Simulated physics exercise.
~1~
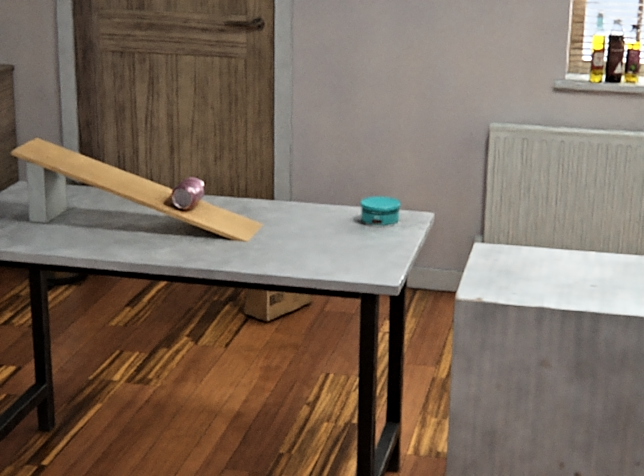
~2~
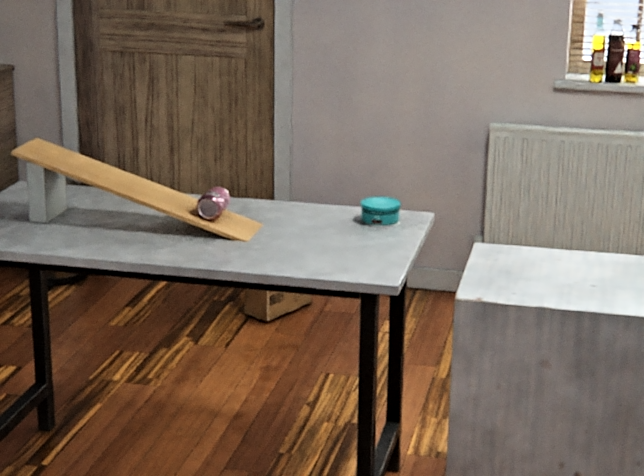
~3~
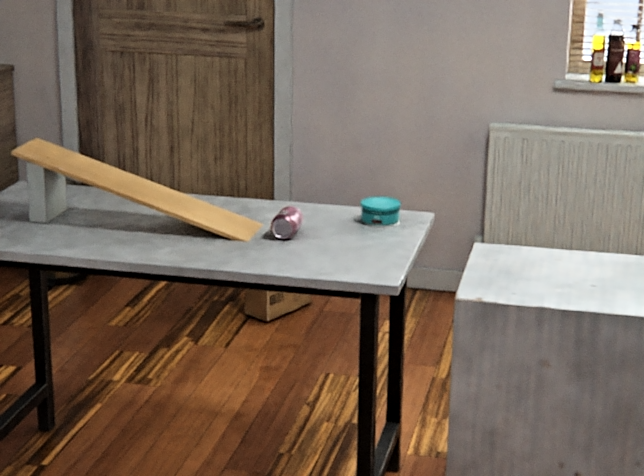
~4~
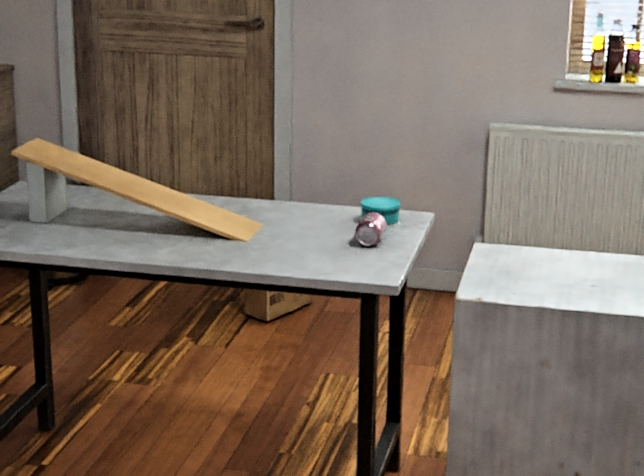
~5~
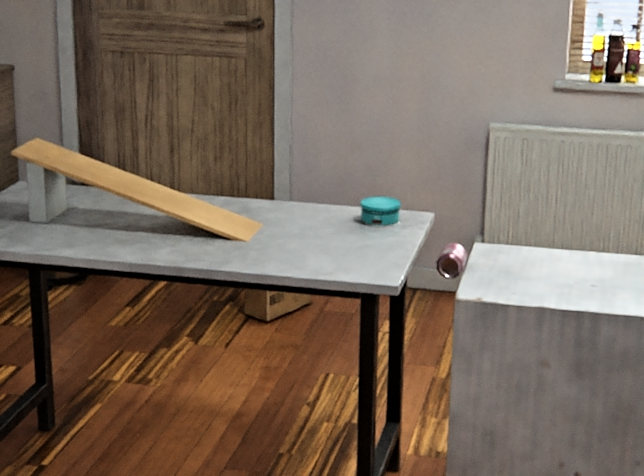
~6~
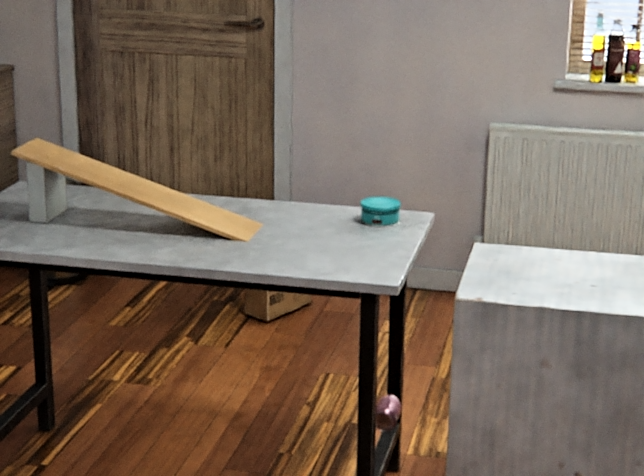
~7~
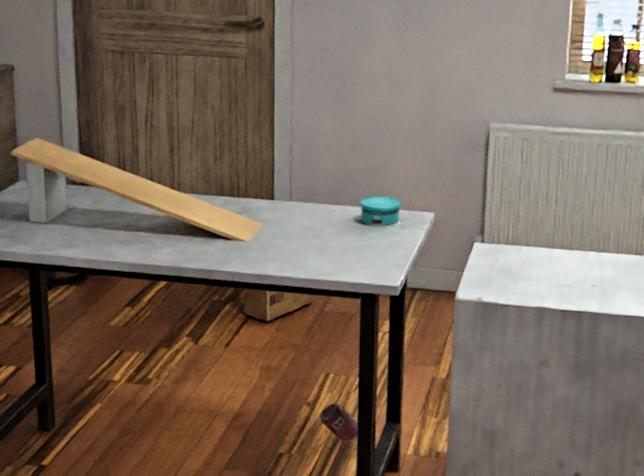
Pink can rolling down a wooden ramp, crossing the table past a turquoise tub, and dropping into the gap before a cabinet.
